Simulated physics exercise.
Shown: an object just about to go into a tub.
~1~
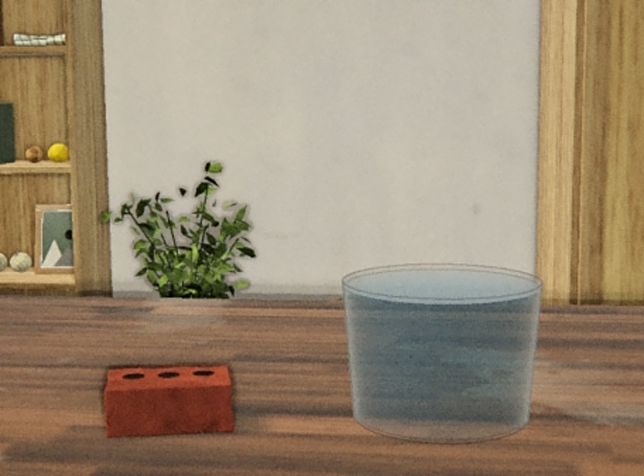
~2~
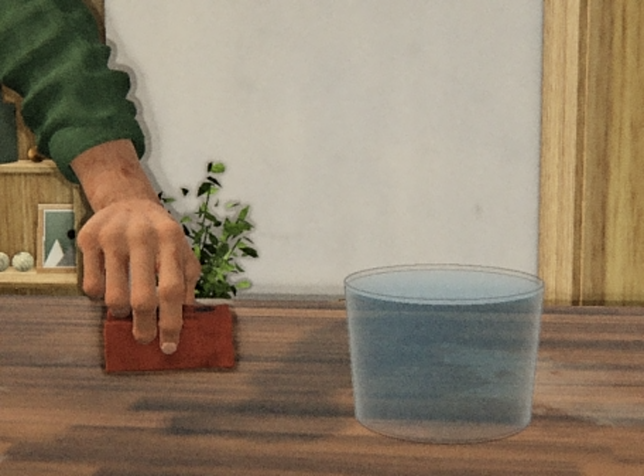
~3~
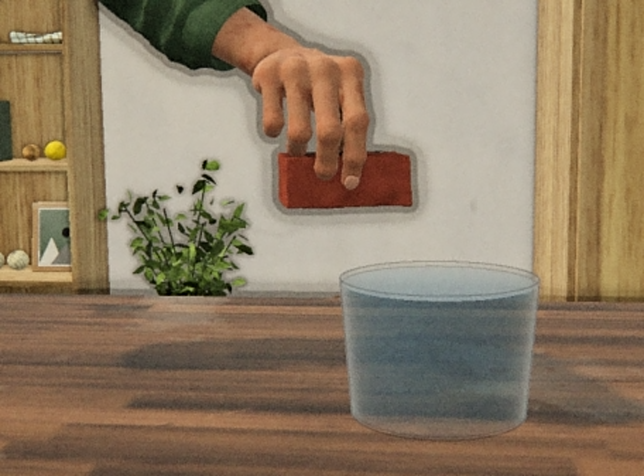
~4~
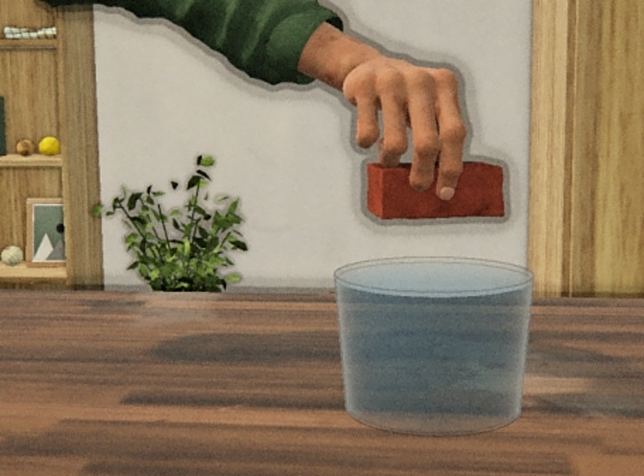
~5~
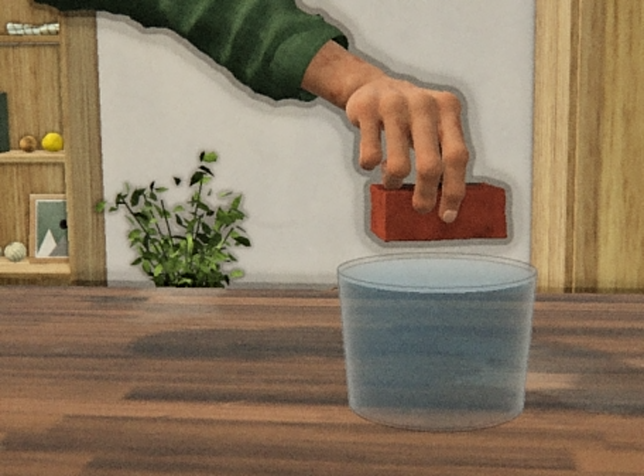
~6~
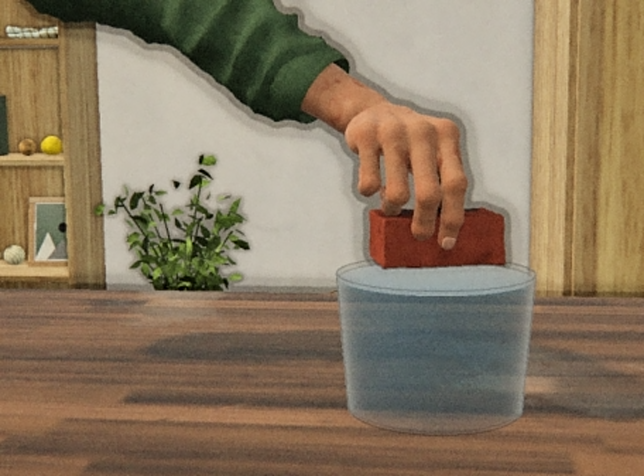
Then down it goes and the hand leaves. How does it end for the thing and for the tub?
It goes under; the tub spills.
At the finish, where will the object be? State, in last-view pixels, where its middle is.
Roughly at (435, 380).
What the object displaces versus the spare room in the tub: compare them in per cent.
Some 240 per cent, by my count.
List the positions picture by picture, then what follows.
In the first picture, the piece of brick lies on the top at (169, 401); tub (441, 346) nearly full.
The second picture shows a hand picks up the piece of brick at (169, 337); tub nearly full, surface at (443, 287).
In the third picture, the piece of brick is carried over at (343, 179); tub (438, 343) nearly full.
In the fourth picture, the piece of brick is above the tub at (434, 190); tub nearly full, surface at (433, 279).
The fifth picture shows the piece of brick comes down at (437, 211); tub (436, 335) nearly full.
In the sixth picture, the piece of brick is just over the surface at (435, 236); tub nearly full, surface at (435, 278).
Soon after, the piece of brick enters the water; the tub is full to the brim.
Later, the piece of brick goes on down; the tub is full to the brim; some has gone over the rim.
In the end, the piece of brick lies on the bottom; the tub is full to the brim; some has gone over the rim.
